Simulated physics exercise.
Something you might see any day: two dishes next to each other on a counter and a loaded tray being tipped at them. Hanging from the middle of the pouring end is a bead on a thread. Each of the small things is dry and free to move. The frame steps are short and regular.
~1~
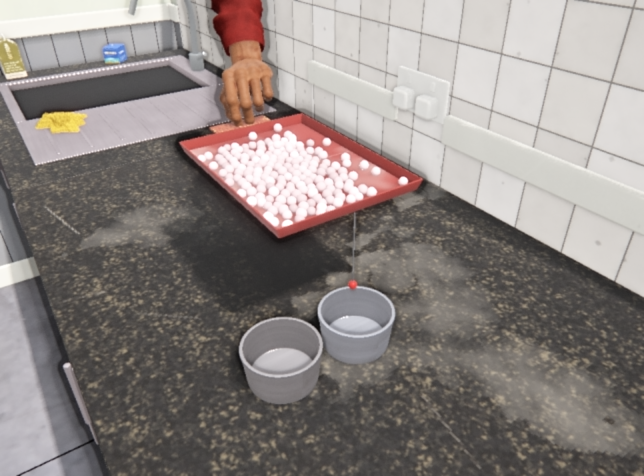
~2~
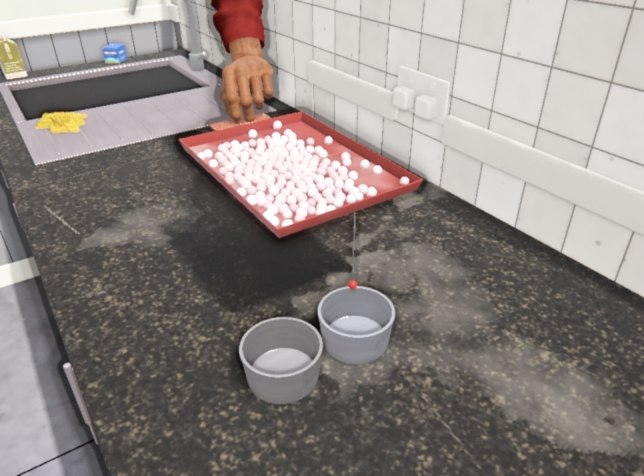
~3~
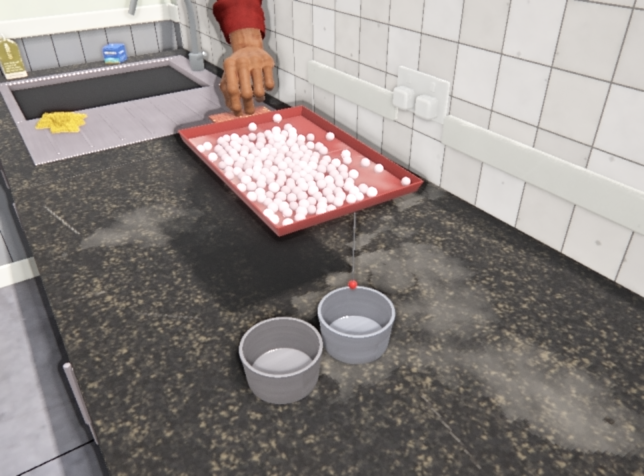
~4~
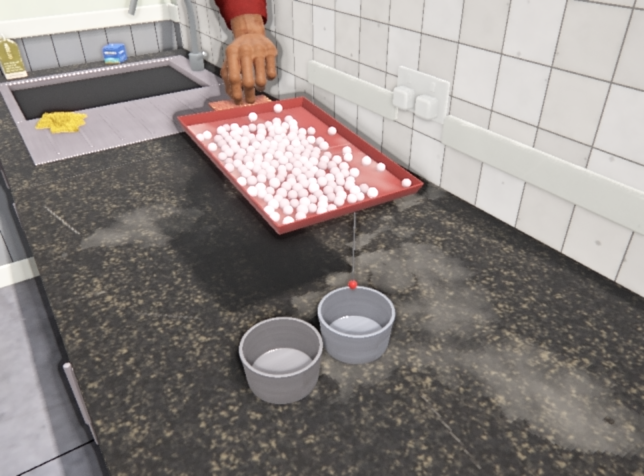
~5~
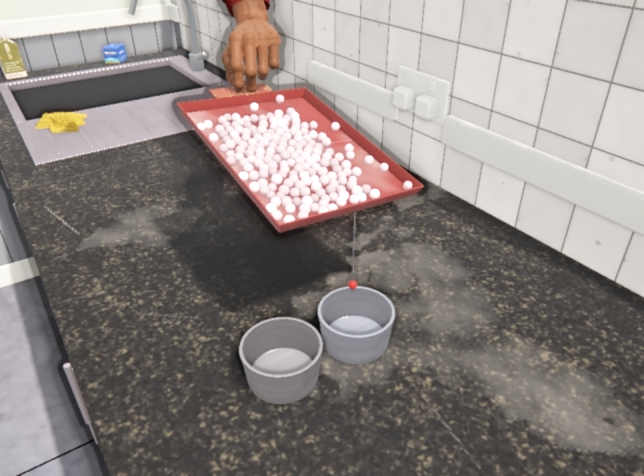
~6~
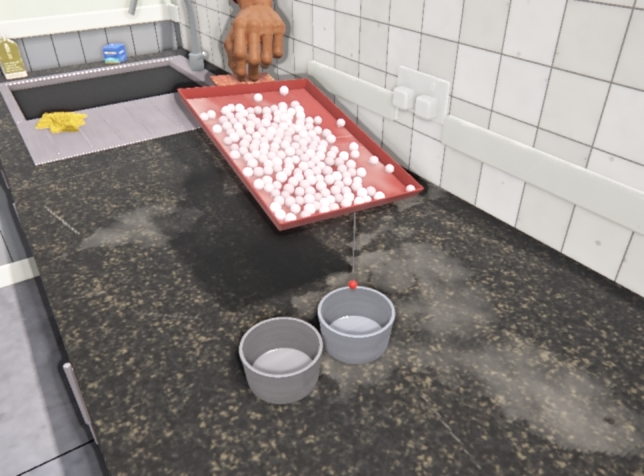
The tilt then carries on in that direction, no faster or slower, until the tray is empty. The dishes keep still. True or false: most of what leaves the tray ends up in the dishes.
False.
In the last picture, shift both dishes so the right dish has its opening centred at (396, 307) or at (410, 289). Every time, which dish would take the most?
First try, the dish to the right; second try, the dish to the right.
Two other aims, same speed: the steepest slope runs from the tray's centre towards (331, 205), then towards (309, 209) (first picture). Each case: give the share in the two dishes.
Roughly 50 percent, then 80 percent.
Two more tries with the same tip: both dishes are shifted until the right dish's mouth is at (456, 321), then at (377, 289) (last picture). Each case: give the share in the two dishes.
Near 0 % and 20 %.
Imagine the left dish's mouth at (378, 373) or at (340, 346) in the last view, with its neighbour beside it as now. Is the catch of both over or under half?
Result - try one, below the halfway mark; try two, below the halfway mark.
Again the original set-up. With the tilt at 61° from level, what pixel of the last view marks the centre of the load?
In the last view the centre sits at roughly (390, 199).
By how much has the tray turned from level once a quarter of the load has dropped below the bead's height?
Approx. 65° from level.
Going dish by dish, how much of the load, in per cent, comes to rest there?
For the left dish 0 %, for the right dish 20 %.
Soon, tray tipped steeply; about two thirds on the tray; a stray few in the right dish; a small part outside both; about a quarter in the air.
A while on, tray tipped past a quarter turn; a small part in the right dish; most outside both; a stray few in the air.
Towards the end, tray tipped past a quarter turn; a small part in the right dish; most outside both.
Finally, tray tipped past a quarter turn; none in the left dish; a small part in the right dish; most outside both.
